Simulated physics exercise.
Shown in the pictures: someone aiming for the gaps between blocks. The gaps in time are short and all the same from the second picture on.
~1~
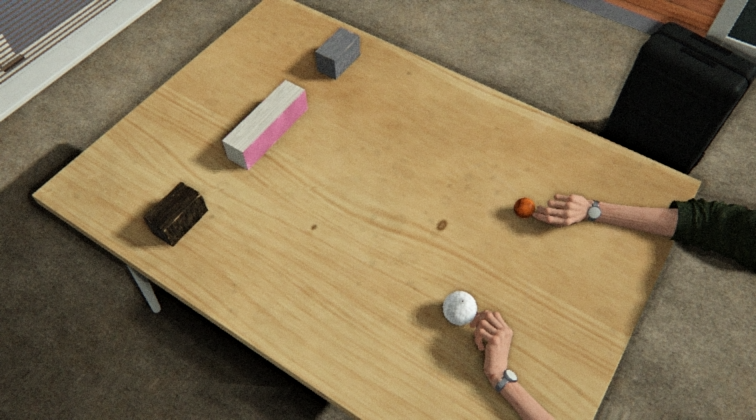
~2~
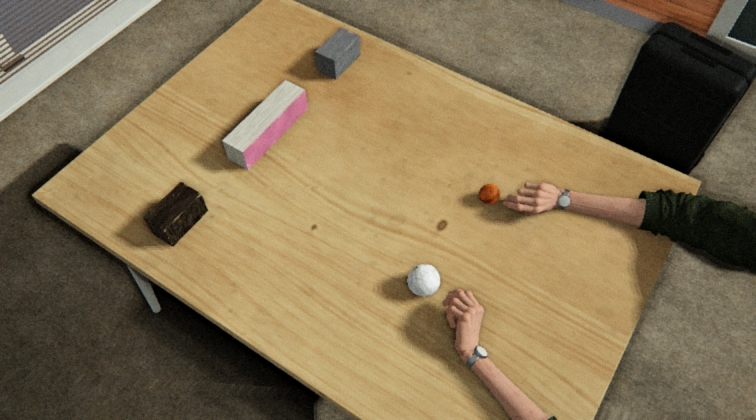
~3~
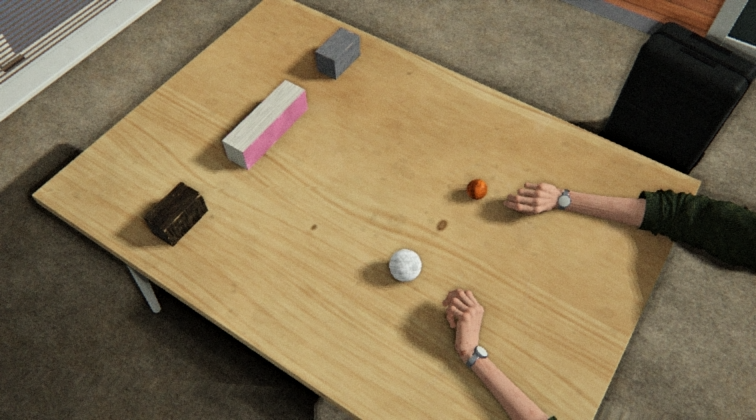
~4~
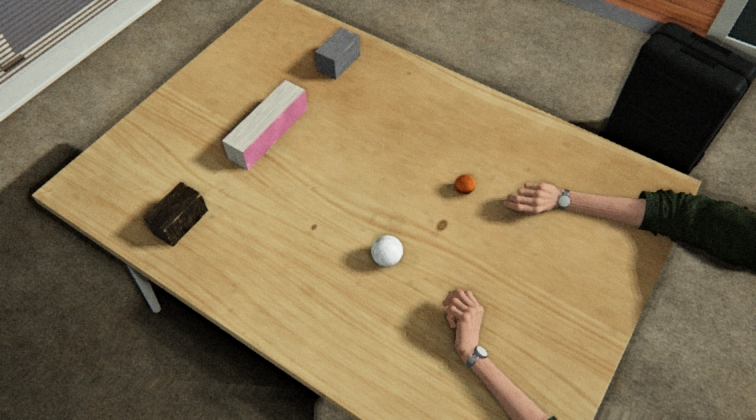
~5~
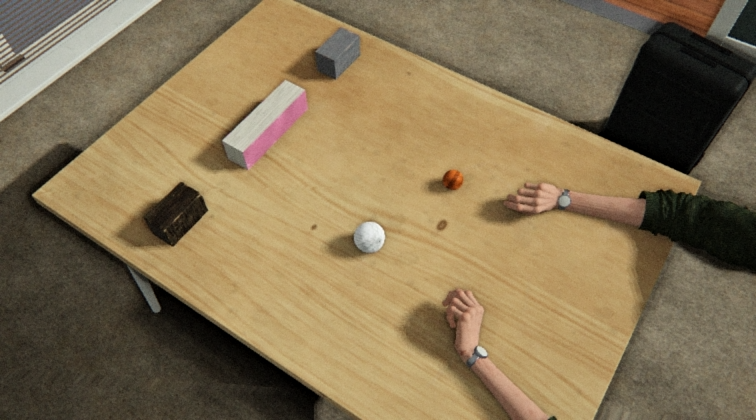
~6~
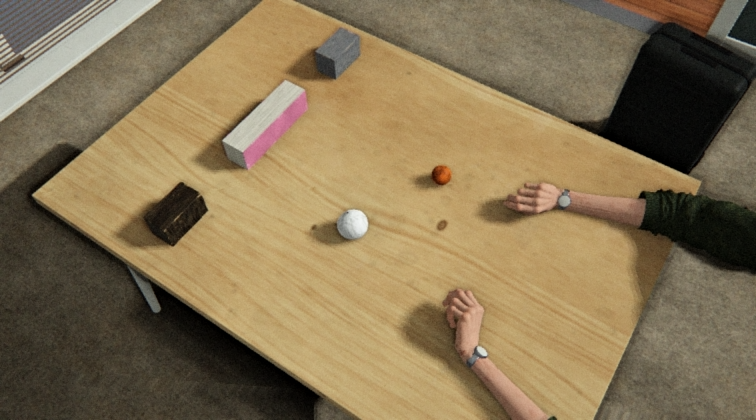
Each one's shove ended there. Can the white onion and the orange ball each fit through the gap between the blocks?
White onion: No; orange ball: No.
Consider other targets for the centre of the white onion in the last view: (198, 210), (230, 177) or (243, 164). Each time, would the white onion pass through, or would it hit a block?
Going through the tries in order, it is turned away the first time, clears the blocks the second time and is turned away the third time.
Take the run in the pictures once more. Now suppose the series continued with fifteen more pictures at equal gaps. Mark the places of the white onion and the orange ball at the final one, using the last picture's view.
In the order asked: (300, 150), then (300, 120).
Then, 0.42 s on from there, white onion coming back near (287, 156); orange ball heading on near (327, 130).
In the end, the white onion bounces off; the orange ball bounces off, near (313, 145).
